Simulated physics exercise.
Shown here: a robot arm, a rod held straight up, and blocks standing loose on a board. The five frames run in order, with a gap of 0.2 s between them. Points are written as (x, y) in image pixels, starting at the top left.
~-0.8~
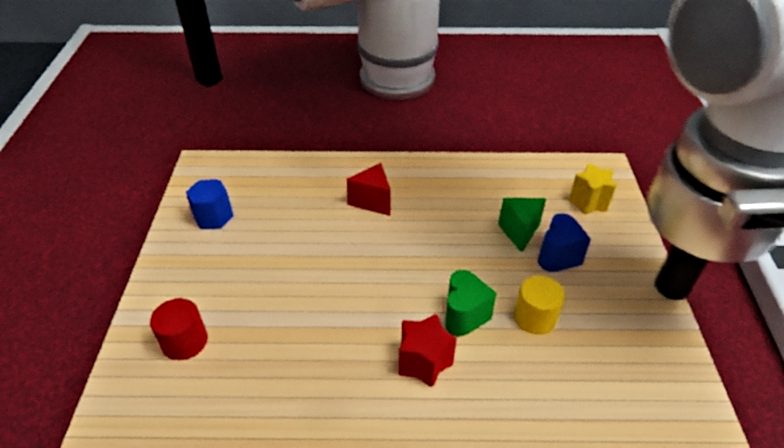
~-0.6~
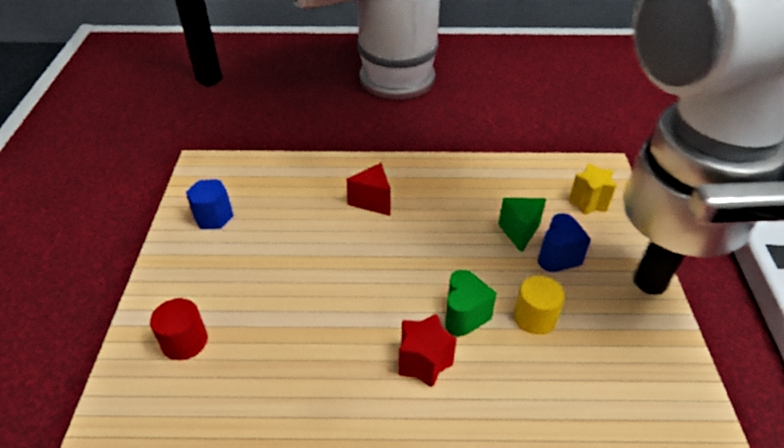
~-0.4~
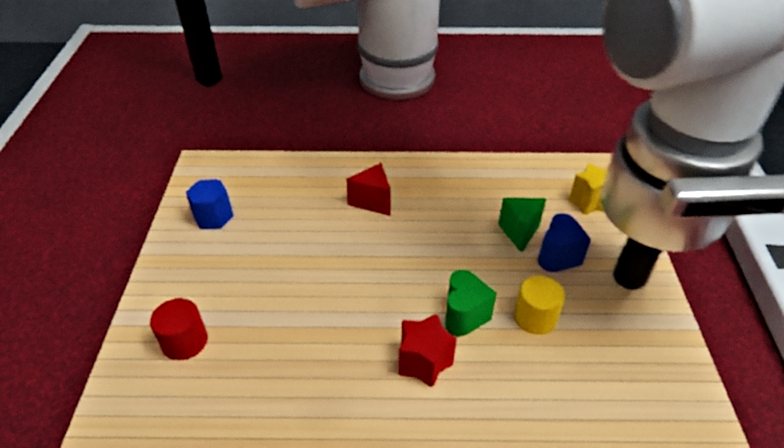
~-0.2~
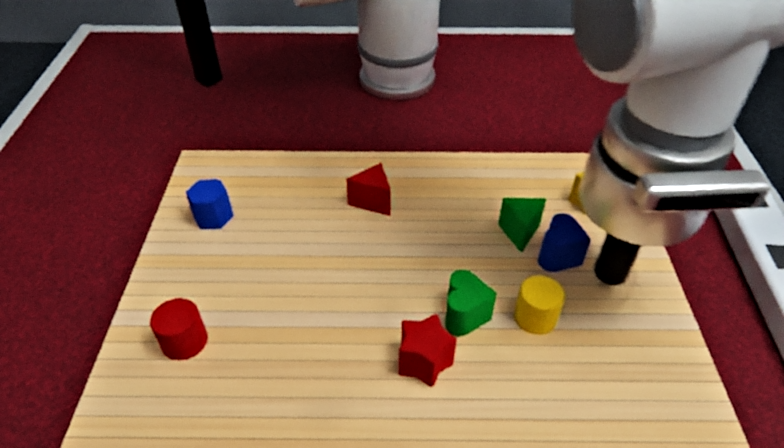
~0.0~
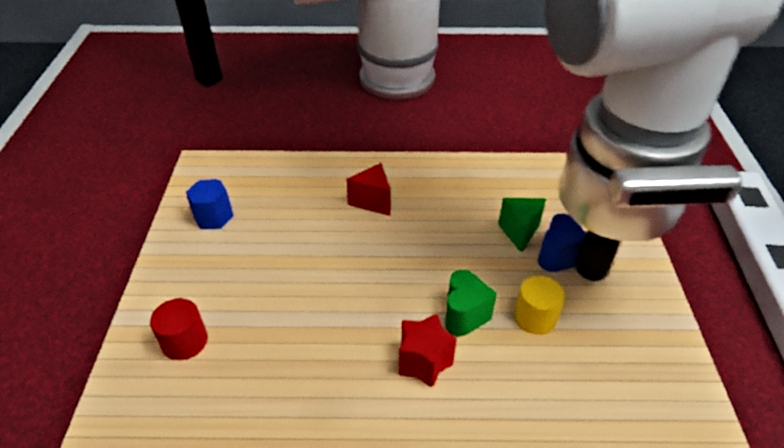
A robot arm holding a short black rod upright works at the right side of a light wooden board on a dark red surface, seen from above at an angle. Loose red, blue, green and yellow blocks stand across the board, including a blue heart, a green three-sided block and a yellow cylinder near the rod. The rod slides steadily left toward the blue heart, while the blocks and camera stay still.
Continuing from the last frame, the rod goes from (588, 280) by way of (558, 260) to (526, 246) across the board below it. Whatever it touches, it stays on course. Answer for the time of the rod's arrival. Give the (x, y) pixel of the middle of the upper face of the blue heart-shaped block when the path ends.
I predict (512, 198).
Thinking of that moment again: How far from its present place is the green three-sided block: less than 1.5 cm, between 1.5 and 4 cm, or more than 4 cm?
Final distance: More than 4 cm.
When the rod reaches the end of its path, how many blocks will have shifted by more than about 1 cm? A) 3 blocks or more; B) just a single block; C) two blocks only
My pick is C.
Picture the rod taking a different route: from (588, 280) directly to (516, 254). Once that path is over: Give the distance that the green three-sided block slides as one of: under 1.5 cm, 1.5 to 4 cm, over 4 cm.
It shifts 1.5 to 4 cm.
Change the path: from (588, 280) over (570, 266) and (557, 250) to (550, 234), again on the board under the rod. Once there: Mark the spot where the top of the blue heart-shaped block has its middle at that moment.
For the centre of its top, I'd go with (527, 194).
The first path, step by step. Halfway along, rod (560, 250); green three-sided block (512, 198); blue heart-shaped block (540, 212).
At the end, rod (529, 236); green three-sided block (488, 183); yellow cylinder still; blue heart-shaped block (512, 198).
